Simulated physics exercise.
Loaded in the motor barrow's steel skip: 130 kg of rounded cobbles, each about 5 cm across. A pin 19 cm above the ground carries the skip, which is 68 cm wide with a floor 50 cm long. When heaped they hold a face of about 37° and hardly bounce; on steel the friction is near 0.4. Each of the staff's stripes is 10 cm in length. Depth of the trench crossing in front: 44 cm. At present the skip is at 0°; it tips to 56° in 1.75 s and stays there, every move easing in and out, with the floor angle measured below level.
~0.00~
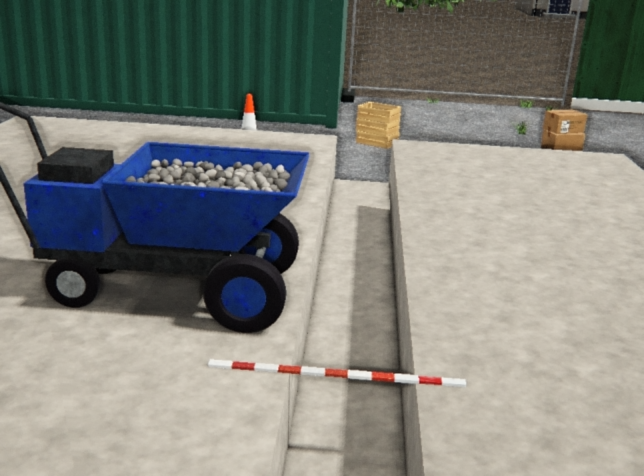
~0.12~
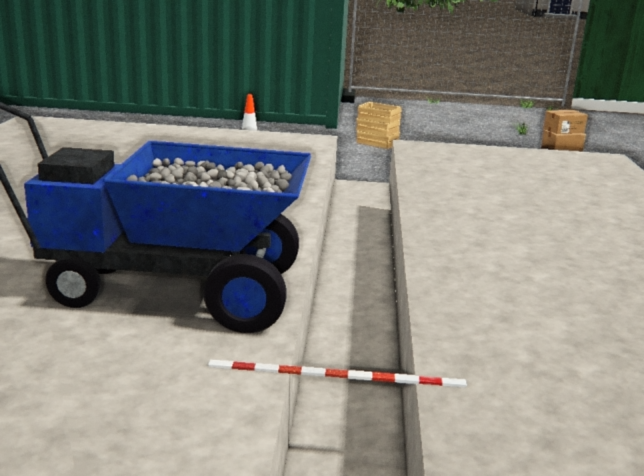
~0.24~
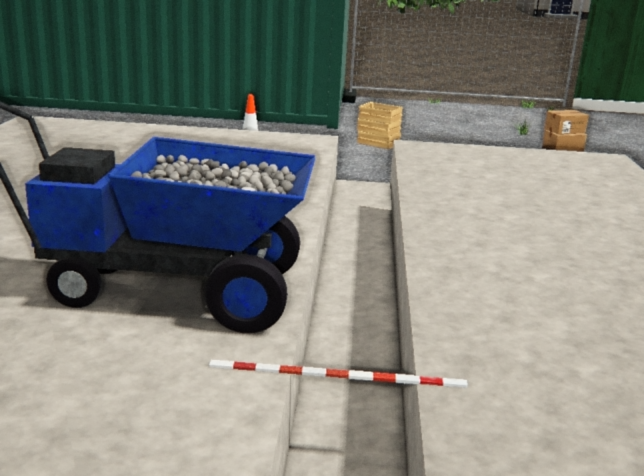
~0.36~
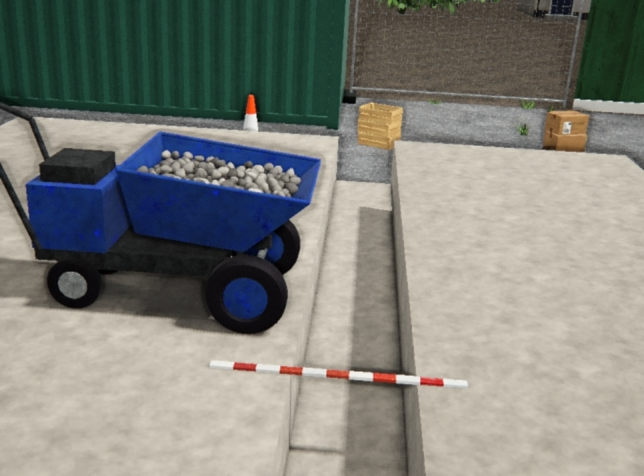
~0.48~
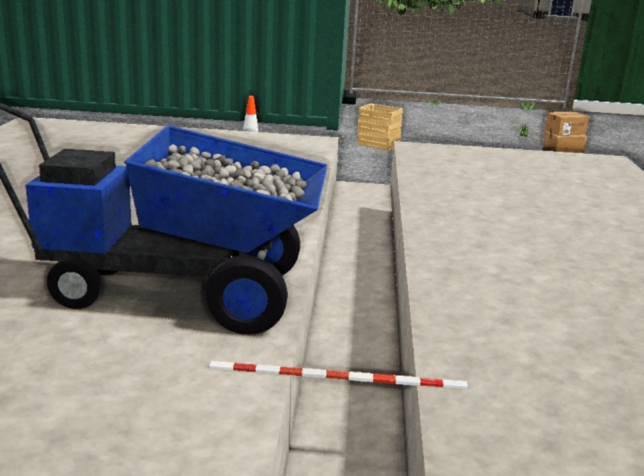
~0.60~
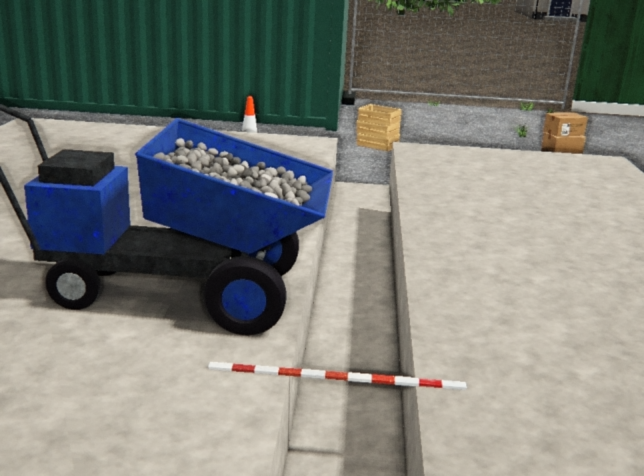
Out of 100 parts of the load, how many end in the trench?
Some 57 out of 100.
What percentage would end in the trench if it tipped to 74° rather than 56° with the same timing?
About 85%.
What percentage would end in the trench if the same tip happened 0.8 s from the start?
It'd be some 50 per cent.
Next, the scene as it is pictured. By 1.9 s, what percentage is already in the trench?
Some 10 per cent.
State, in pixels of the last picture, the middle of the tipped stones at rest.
(376, 381).
After 1.3 s the floor is at 47°; 100 % in the skip; the foremost stones are at (347, 240).
After 1.9 s the floor is at 56°; 89 % in the skip, 11 % in the trench; the foremost stones are at (404, 349).
After 2.2 s the floor is at 56°; 69 % in the skip, 26 % in the trench, 5 % past the trench; the foremost stones are at (459, 315).
After 4.2 s the floor is at 56°; 37 % in the skip, 57 % in the trench, 6 % past the trench; the foremost stones are at (505, 310).
